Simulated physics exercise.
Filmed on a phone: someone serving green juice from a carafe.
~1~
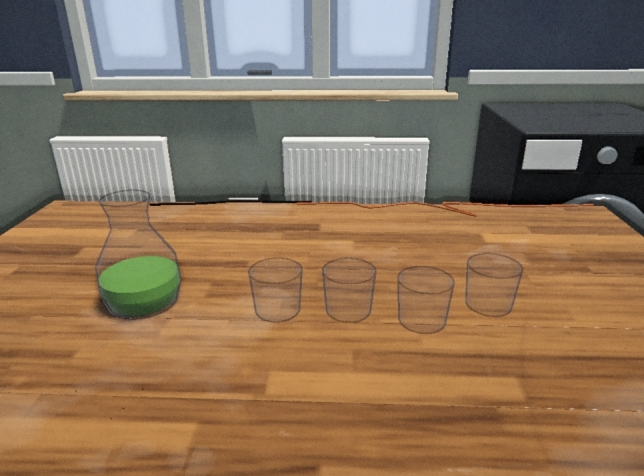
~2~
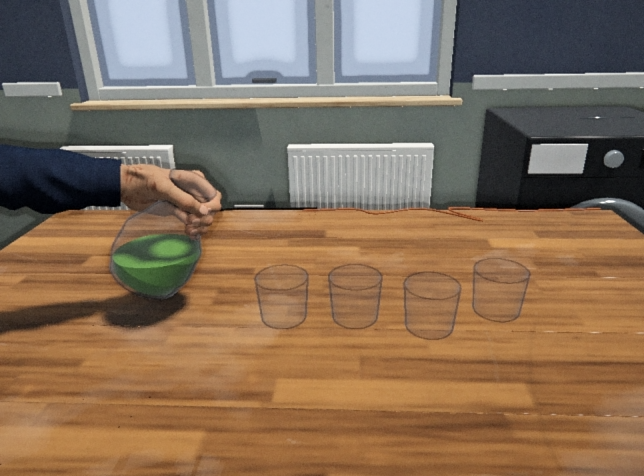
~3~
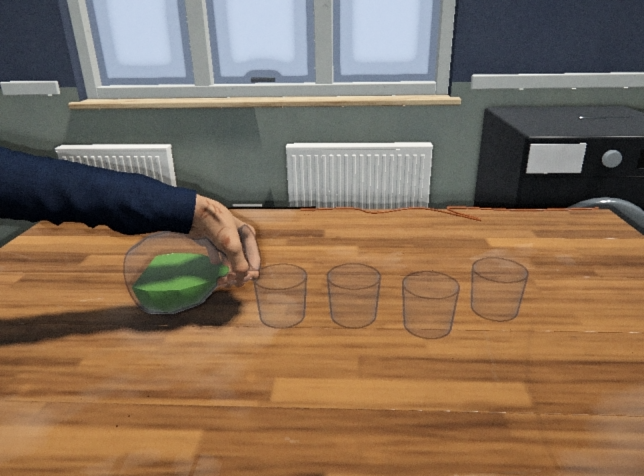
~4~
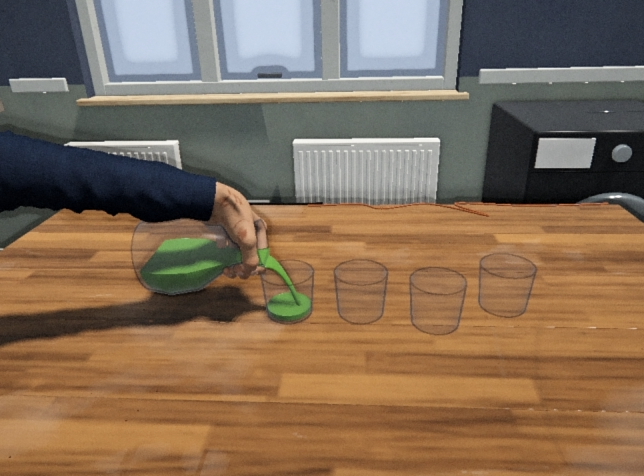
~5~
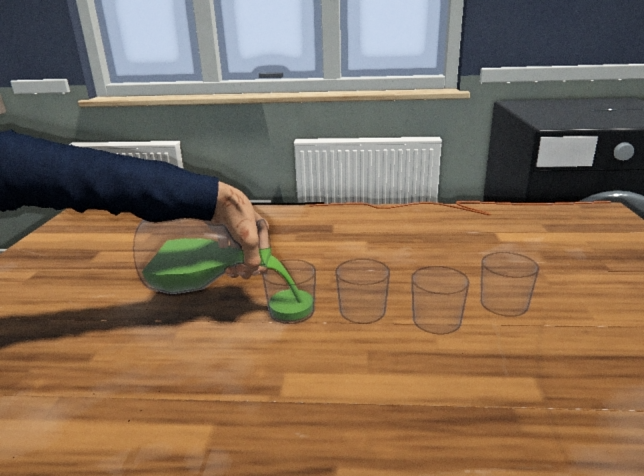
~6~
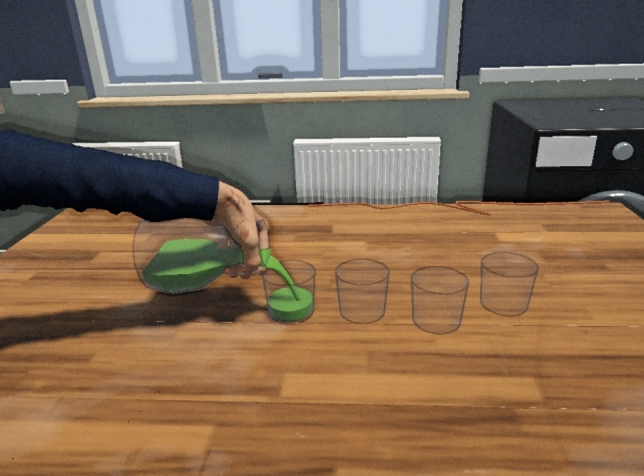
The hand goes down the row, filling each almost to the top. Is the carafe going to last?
It falls short.
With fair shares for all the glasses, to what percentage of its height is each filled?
Roughly 45 per cent.
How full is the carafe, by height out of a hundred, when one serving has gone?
Some 15 per cent.
Soon after, the first is about two thirds full.
Later, the first is done and the carafe has about half of its load.
In the end, the carafe is empty with one filled and the next at nearly all of a serving.
